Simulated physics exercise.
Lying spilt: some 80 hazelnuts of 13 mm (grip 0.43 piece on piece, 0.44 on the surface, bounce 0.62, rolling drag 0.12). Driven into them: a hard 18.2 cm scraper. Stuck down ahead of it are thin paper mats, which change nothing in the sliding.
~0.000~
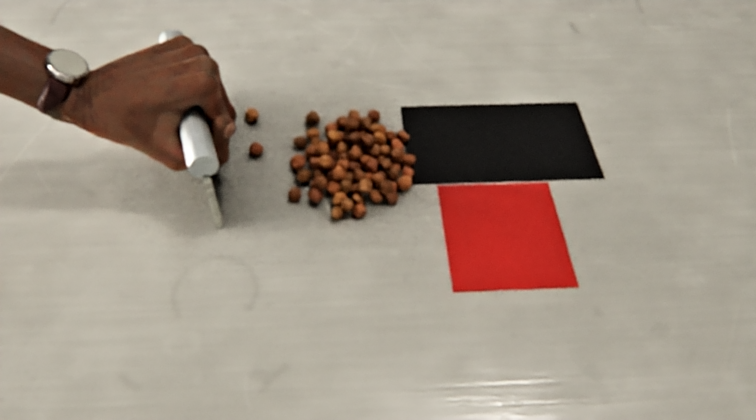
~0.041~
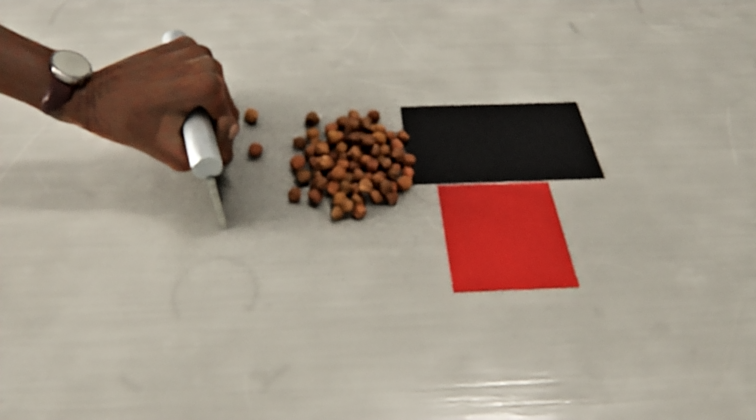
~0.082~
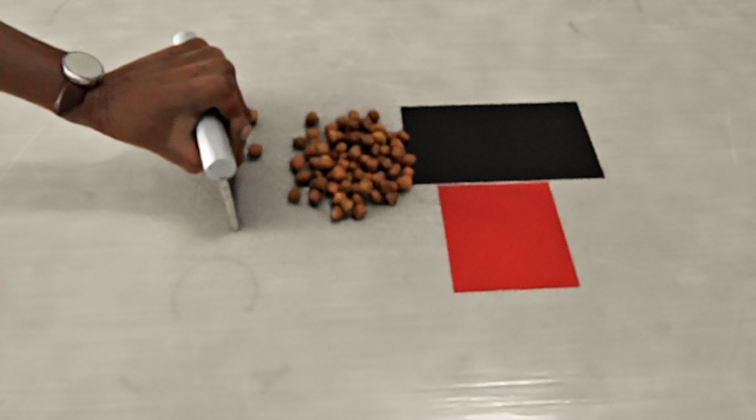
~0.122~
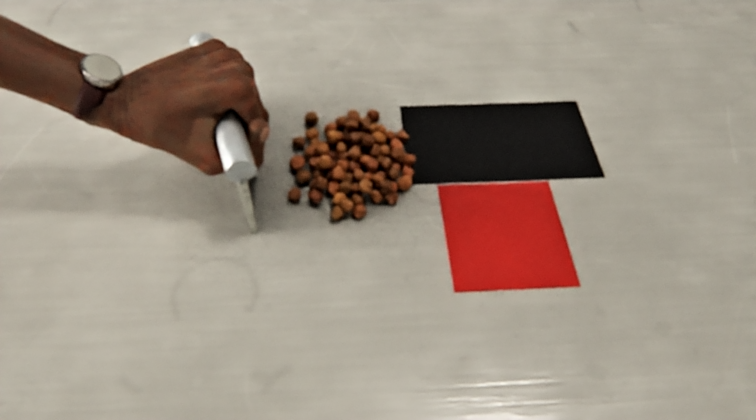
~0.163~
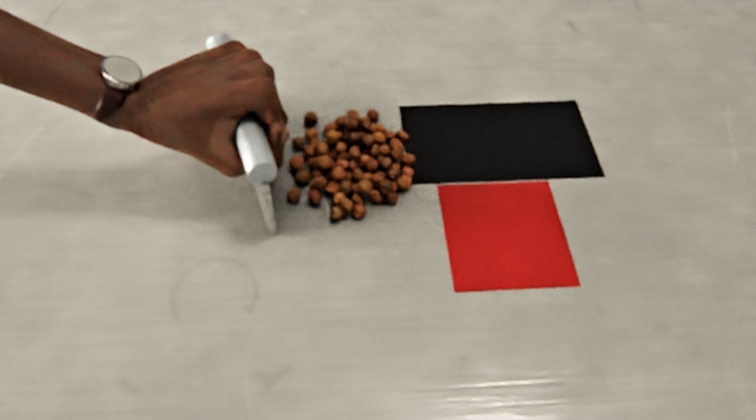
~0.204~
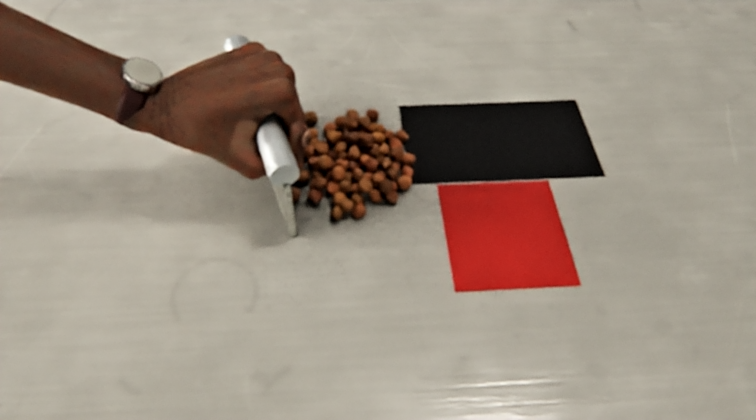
A hand wearing a wristwatch slid a scraper steadily to the right across a pale surface, reaching the left edge of a pile of hazelnuts, while the black and red mats beyond stayed still.
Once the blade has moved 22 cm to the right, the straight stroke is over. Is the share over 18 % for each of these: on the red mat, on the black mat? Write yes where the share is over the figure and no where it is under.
Red mat: Yes; black mat: Yes.
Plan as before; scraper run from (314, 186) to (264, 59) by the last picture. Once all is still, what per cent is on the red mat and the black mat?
At rest the red mat holds 20 % and the black mat holds 50 %.
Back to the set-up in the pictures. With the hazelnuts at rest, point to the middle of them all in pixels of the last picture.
Centre point: Approx. (471, 146) px.
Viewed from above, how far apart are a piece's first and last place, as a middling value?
I'd put it at close to 12 cm.
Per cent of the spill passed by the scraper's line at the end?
Reading: Around 0 %.
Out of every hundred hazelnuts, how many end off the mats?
Around 25 in a hundred.
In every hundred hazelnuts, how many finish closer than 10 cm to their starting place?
20% or so.
After 0.42 s, scraper 16 cm from its start, spill 14 cm wide; red mat 5 %, black mat 25 %, off the mats 70 %.
Then, at 0.64 s, scraper 22 cm from its start, spill 19 cm wide; red mat 25 %, black mat 55 %, off the mats 20 %.
After 0.82 s, scraper 22 cm from its start, spill 20 cm wide; red mat 25 %, black mat 55 %, off the mats 25 %.
At rest (1.1 s), red mat 25 %, black mat 55 %, off the mats 25 %.
